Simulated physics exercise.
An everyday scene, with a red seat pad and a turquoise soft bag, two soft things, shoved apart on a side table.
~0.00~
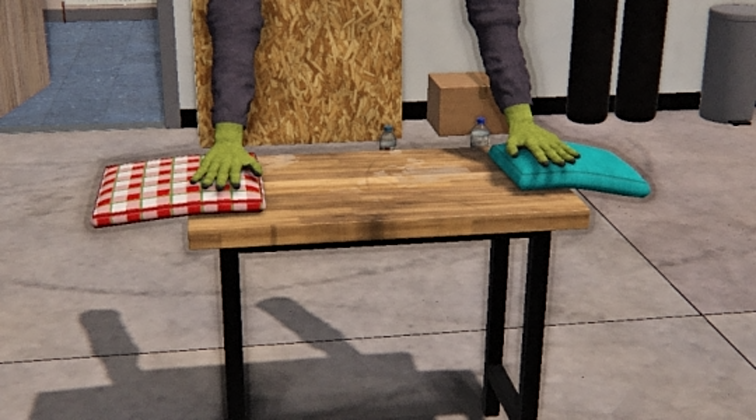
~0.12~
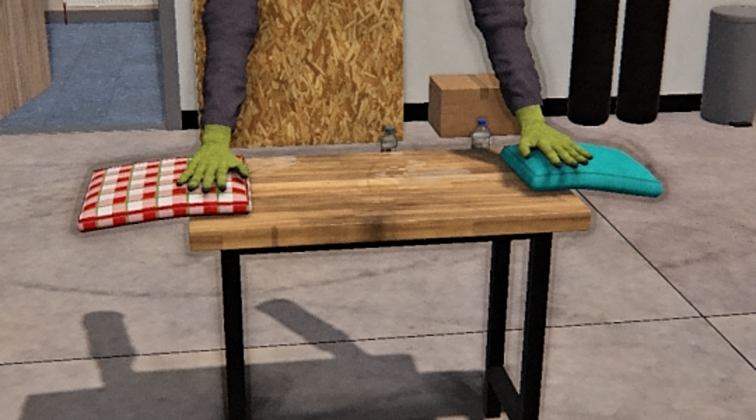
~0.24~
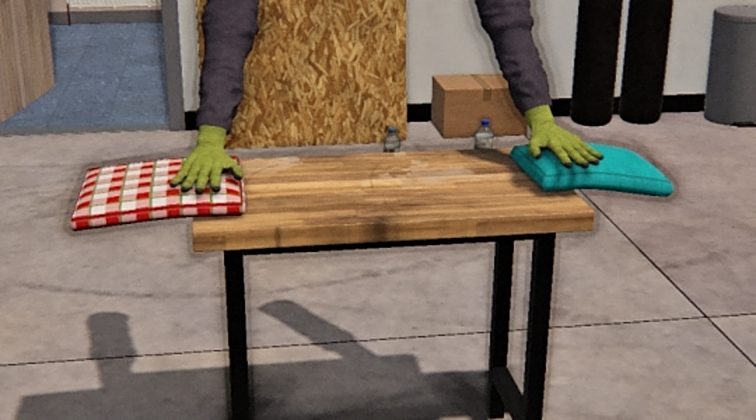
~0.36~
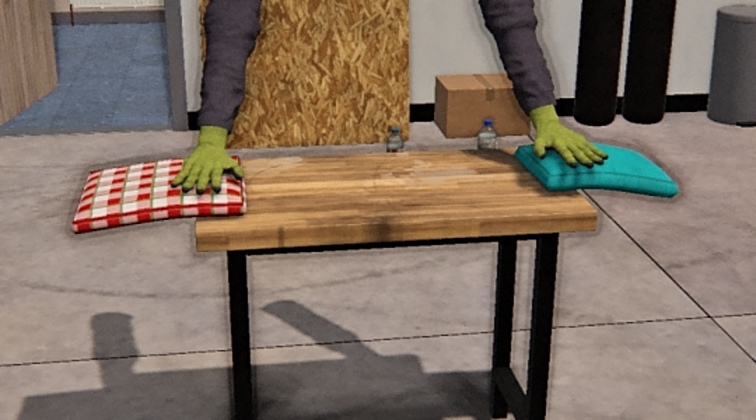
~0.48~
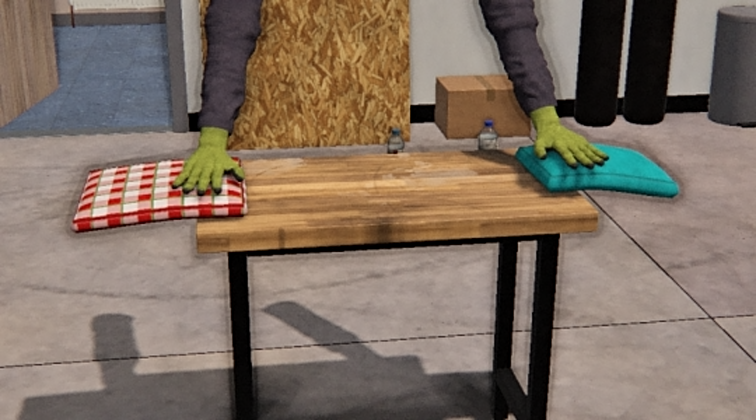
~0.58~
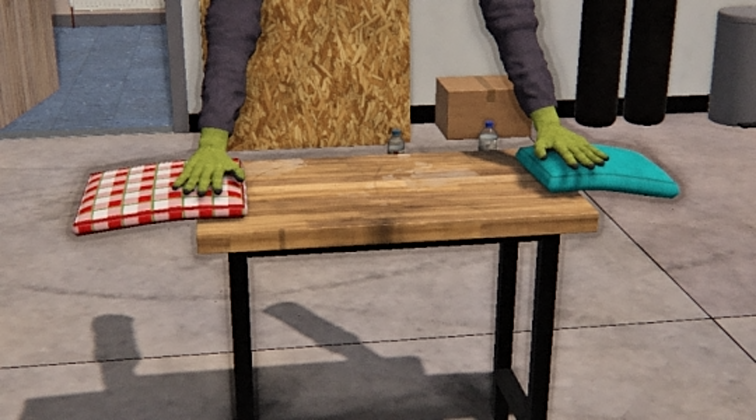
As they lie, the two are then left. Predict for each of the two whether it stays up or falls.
Red seat pad: Gone off, turquoise soft bag: Gone off.
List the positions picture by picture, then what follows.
The first frame shows seat pad tip (98, 209); soft bag tip (635, 184).
The second frame shows seat pad tip (84, 213); soft bag tip (648, 183).
The third frame shows seat pad tip (77, 211); soft bag tip (658, 182).
The fourth frame shows seat pad tip (79, 214); soft bag tip (663, 183).
The fifth frame shows seat pad tip (80, 214); soft bag tip (664, 183).
The sixth frame shows seat pad tip (80, 216), well over half past the edge; soft bag tip (664, 184), well over half past the edge.
By 0.82 s, seat pad tipping outwards near (166, 218); soft bag falling near (602, 199).
By 1.04 s, seat pad falling near (179, 358); soft bag falling near (604, 332).
By 1.28 s, seat pad on the floor; soft bag on the floor.
When it is over, seat pad on the floor; soft bag on the floor. The red seat pad goes down and the turquoise soft bag slumps off the end.
